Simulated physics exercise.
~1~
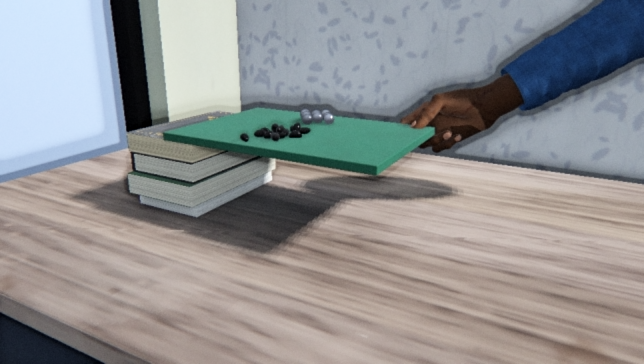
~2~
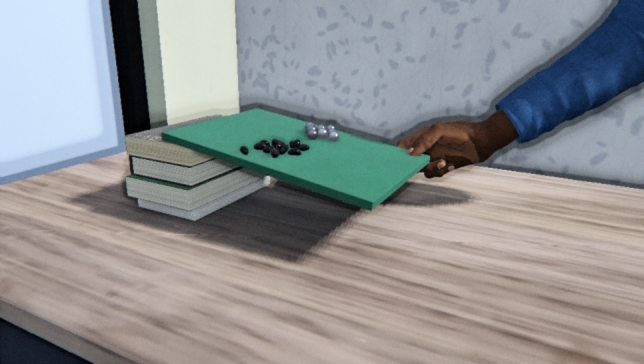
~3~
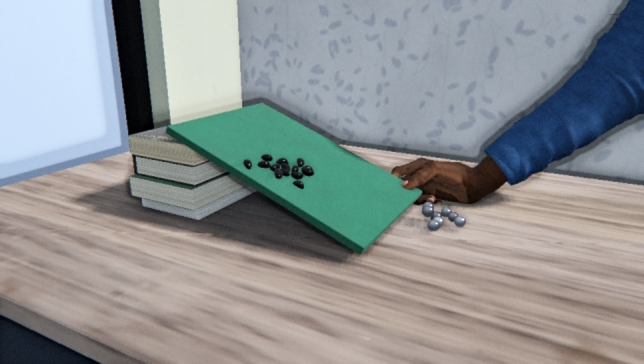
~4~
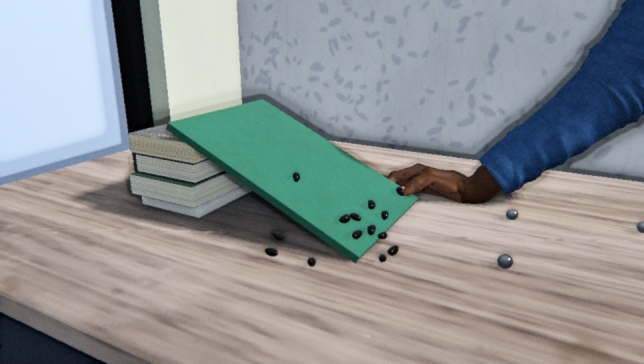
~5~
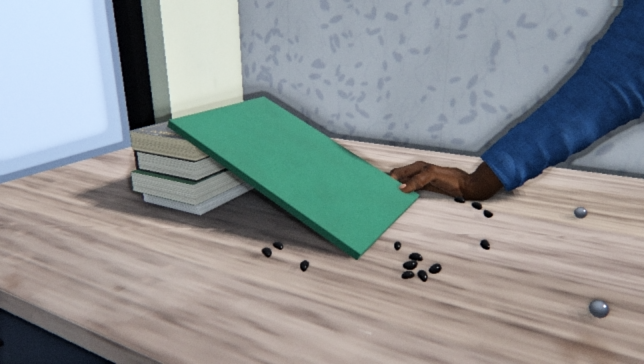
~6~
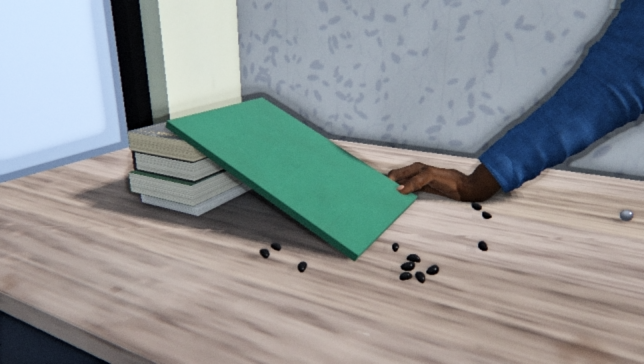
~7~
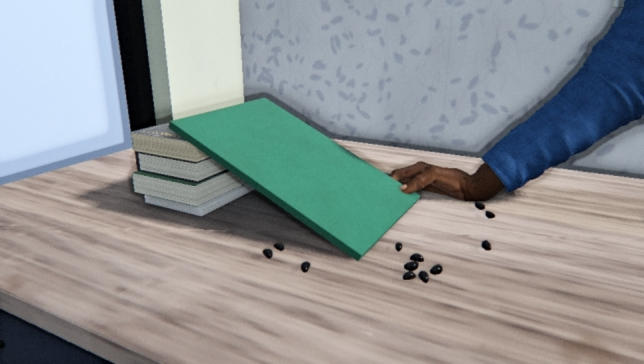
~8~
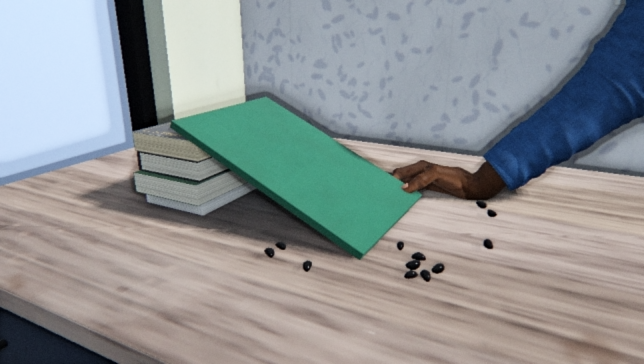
A green board propped on stacked books was lowered by a hand until it sloped to the counter, and the silvery balls slid off first and rolled away right out of view, while the dark beans followed and stayed scattered near its foot.
